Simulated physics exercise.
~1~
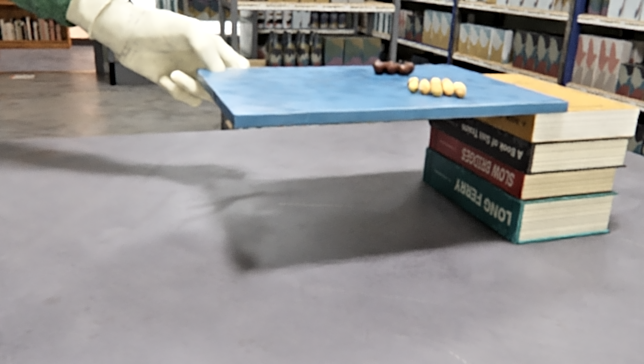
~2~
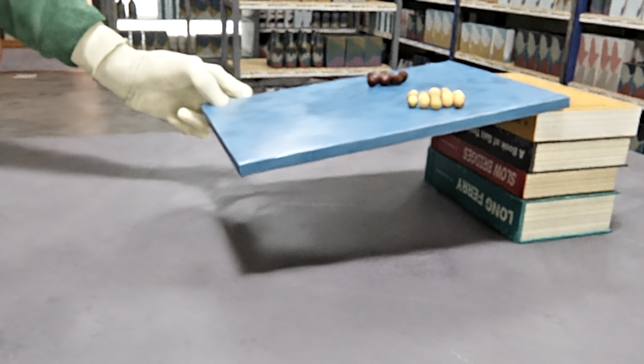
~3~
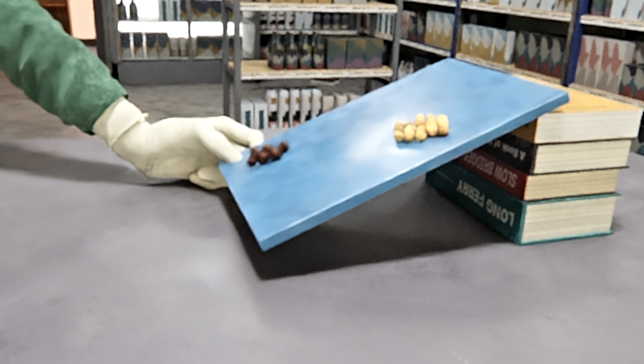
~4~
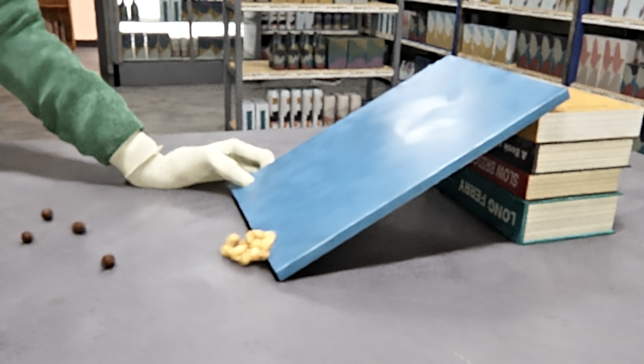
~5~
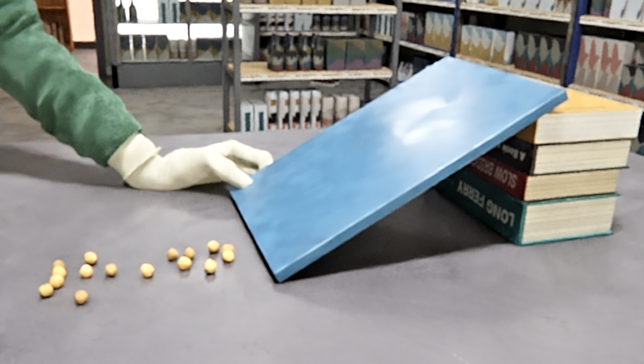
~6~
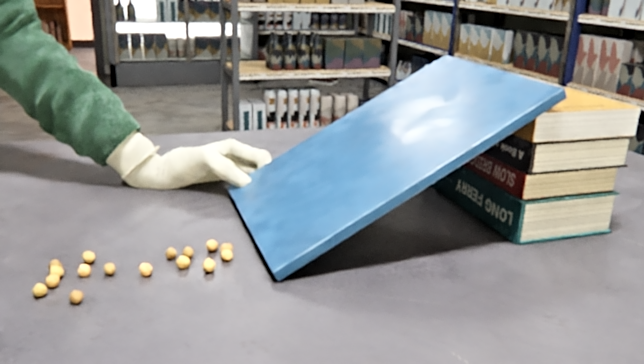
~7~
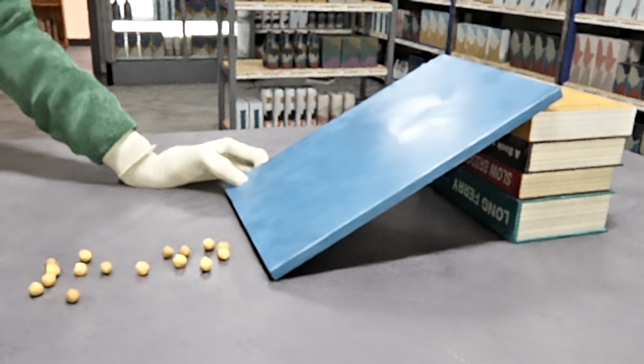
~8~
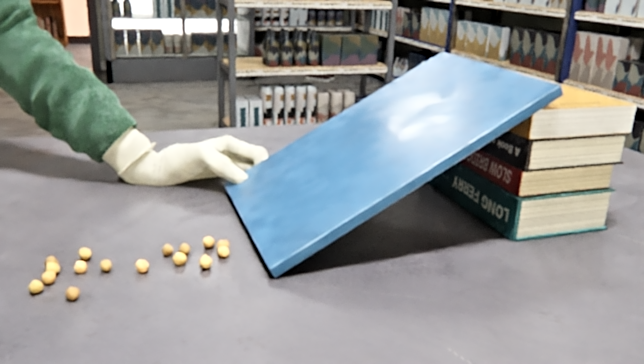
To begin with, a gloved hand in a green sleeve holds the left end of a blue board whose right end rests on a stack of books, with a row of dark brown balls and a cluster of pale yellow ones on top. The hand lowers its end, and the board tilts steeply. The brown balls run down to the low edge first, while the yellow ones lag behind. Next the brown balls scatter leftward across the grey table as the yellow bunch reaches the bottom. Finally, the brown ones are out of sight, and the yellow ones lie spread out, still, left of the sloping board.
